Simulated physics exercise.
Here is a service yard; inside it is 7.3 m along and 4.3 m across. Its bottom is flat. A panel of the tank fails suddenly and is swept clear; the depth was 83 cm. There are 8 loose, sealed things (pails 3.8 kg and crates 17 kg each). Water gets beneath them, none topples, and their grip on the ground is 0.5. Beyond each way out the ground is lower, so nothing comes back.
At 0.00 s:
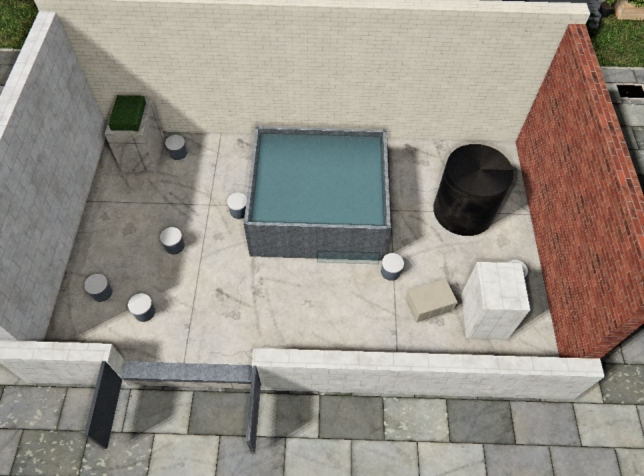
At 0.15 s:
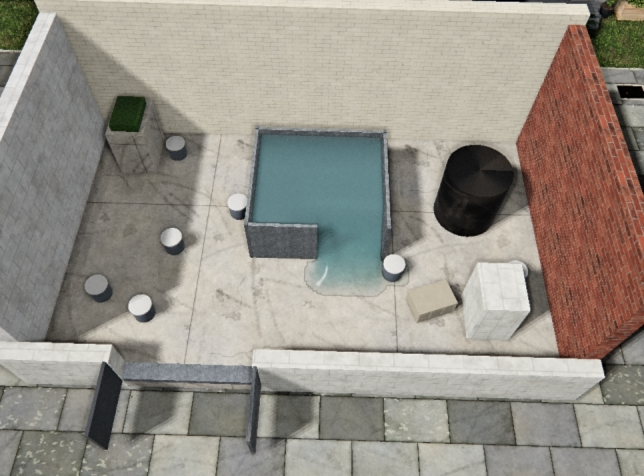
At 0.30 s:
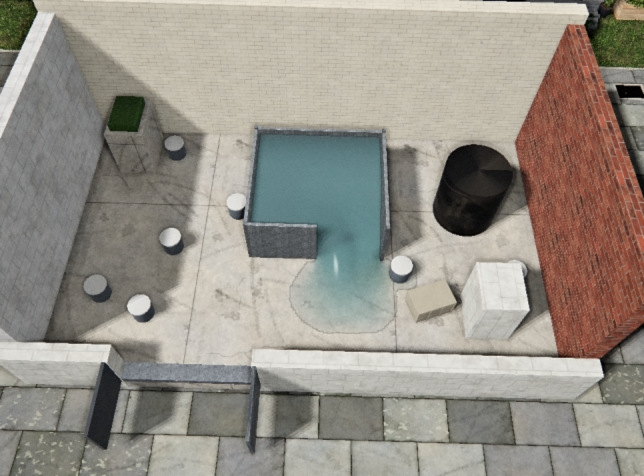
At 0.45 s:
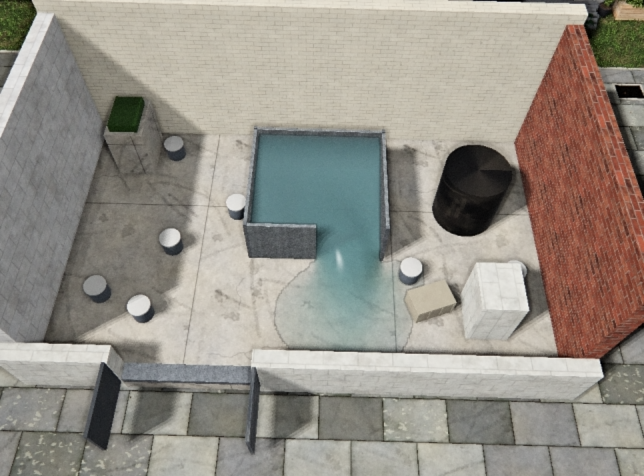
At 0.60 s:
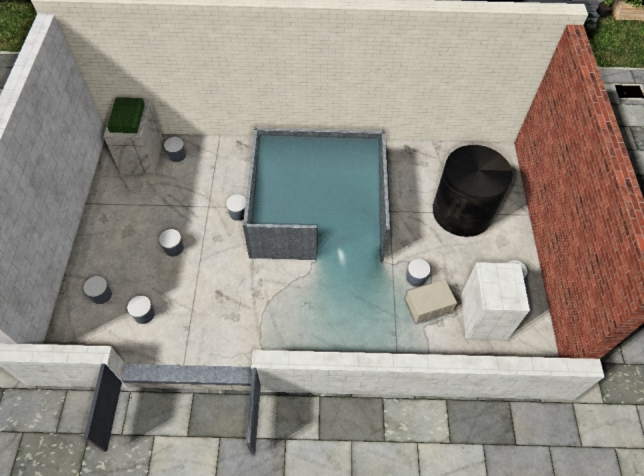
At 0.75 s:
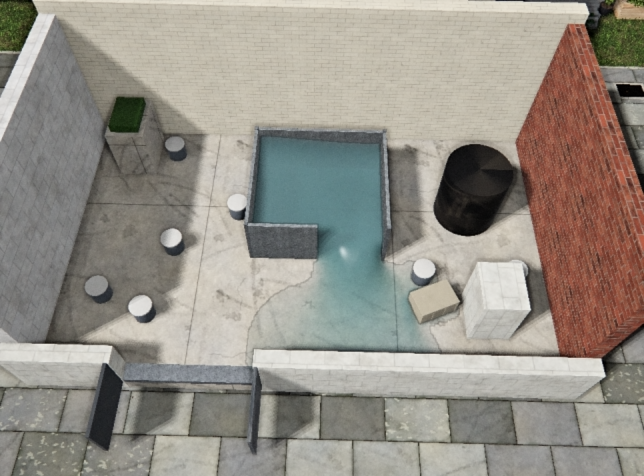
Blue-green water poured out through a gap in the front of a square tank and spread across the walled yard's floor to the front wall, nudging one pail a short way right toward a crate.
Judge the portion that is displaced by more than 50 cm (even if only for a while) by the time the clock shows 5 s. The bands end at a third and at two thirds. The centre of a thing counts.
Share: Two thirds or above.
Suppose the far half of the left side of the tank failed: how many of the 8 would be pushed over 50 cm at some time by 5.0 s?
In that case 4 of them.
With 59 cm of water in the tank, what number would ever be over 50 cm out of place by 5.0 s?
In that case 5 of them.
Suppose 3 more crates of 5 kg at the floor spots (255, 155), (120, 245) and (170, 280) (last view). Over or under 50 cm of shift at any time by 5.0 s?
In that order: Less, more, over.
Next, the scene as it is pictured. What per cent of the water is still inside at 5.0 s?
About 94 per cent.
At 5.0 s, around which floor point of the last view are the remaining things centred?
At about (246, 182).
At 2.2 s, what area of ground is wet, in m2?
Some 16 m2.
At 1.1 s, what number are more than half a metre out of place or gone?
I count 1.
After 1.1 s 1 of 8 are over 50 cm from their spots; 0 afloat.
After 2.2 s 1 of 8 are over 50 cm from their spots; 0 afloat.
After 3.5 s 6 of 8 are over 50 cm from their spots; 3 afloat.
After 5.0 s 6 of 8 are over 50 cm from their spots, and 6 have been at some point; 6 afloat.
